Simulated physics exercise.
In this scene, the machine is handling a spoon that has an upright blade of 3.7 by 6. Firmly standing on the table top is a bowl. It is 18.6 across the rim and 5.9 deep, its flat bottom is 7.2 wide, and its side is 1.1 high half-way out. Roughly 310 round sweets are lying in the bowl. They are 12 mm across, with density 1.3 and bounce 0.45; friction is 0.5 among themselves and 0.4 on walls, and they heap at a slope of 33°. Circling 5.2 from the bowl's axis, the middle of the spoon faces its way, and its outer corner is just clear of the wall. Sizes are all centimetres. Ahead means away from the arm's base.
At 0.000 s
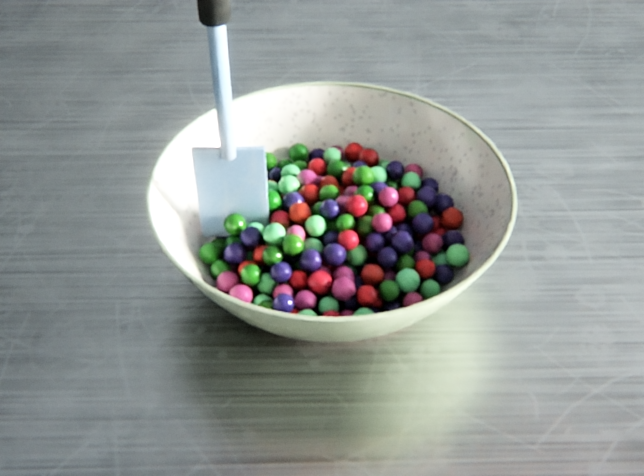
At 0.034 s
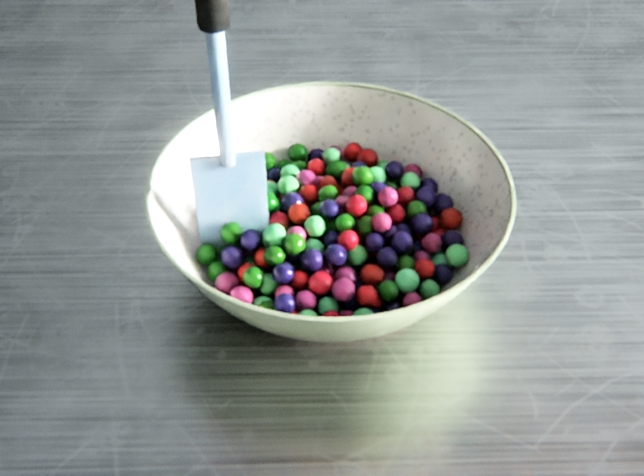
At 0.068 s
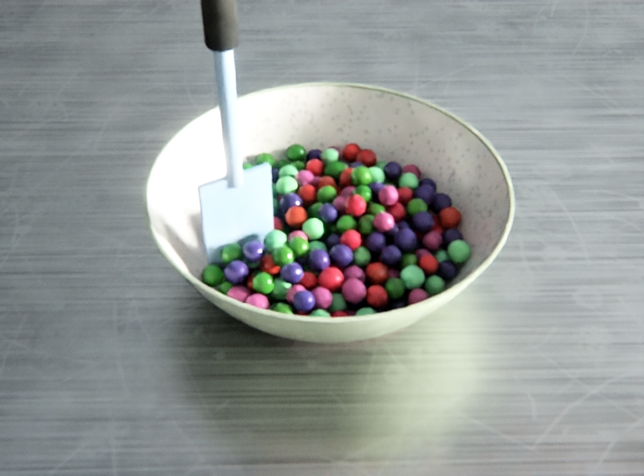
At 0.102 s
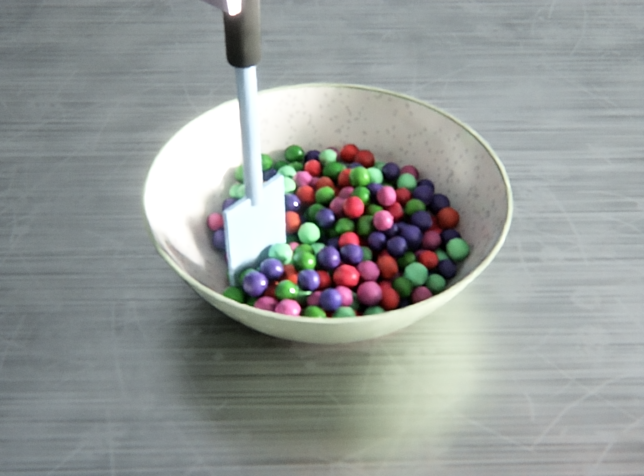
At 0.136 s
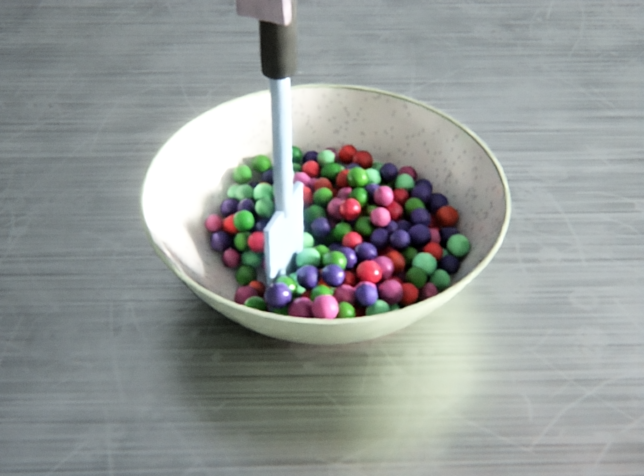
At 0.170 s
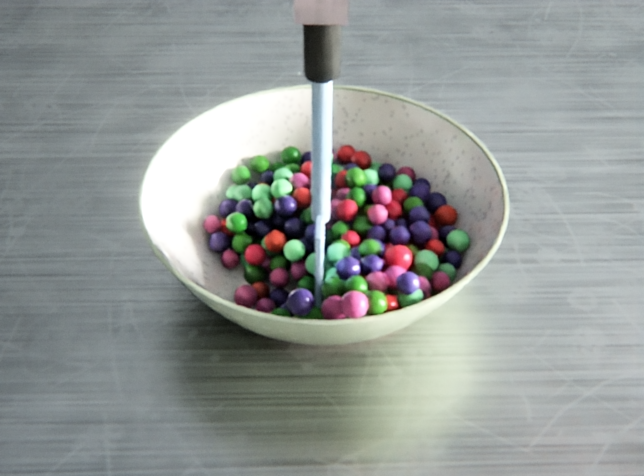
On a brushed grey table top, a machine held a flat-bladed spoon in a speckled bowl of colourful round sweets, then swept it from the left side around toward the near middle, pushing through them.
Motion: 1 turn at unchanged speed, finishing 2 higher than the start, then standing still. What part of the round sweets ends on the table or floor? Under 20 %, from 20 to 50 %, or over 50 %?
Under 20 %.
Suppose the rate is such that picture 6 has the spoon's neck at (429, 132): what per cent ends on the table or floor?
Some 25 %.
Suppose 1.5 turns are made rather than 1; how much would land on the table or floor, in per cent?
Then roughly 10 percent.
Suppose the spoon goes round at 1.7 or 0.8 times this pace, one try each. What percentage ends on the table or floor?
I'd expect near 25 per cent, then near 5 per cent.
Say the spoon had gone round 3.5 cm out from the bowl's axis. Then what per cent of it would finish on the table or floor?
In that case some 5 %.
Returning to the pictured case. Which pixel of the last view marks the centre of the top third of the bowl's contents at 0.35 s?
That third sits centred at about (399, 172).
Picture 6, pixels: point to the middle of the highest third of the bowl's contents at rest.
About (285, 219).
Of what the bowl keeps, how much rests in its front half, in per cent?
Close to 50 in a hundred.
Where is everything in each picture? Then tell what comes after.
The spoon neck at (225, 123), 0° round; upper third of the load around (336, 223), from x 210 to 460, top at y 155; 306 in the bowl, in the first frame.
The spoon neck at (224, 130), 8° round; upper third of the load around (335, 224), from x 205 to 455, top at y 155, in the second frame.
The spoon neck at (232, 150), 28° round; upper third of the load around (331, 240), from x 215 to 460, top at y 155, in the third frame.
The spoon neck at (252, 168), 47° round; upper third of the load around (335, 247), from x 215 to 460, top at y 155, in the fourth frame.
The spoon neck at (283, 180), 67° round; upper third of the load around (349, 249), from x 215 to 460, top at y 155, in the fifth frame.
The spoon neck at (321, 184), 86° round; upper third of the load around (370, 252), from x 215 to 460, top at y 155; 306 in the bowl, in the sixth frame.
After 0.35 s, 191° round, highest piece 8 above the table; 293 in the bowl, 5 on the table or floor, 8 in flight or on the tool.
After 0.53 s, 296° round, highest piece 8 above the table; 274 in the bowl, 27 on the table or floor, 5 in flight or on the tool.
After 0.82 s, 0° round, highest piece 5 above the table; 269 in the bowl, 37 on the table or floor.
After 1.52 s, 0° round, highest piece 5 above the table; 269 in the bowl, 37 on the table or floor.
In the end, 269 in the bowl, 37 on the table or floor. That is 12 % on the table or floor.
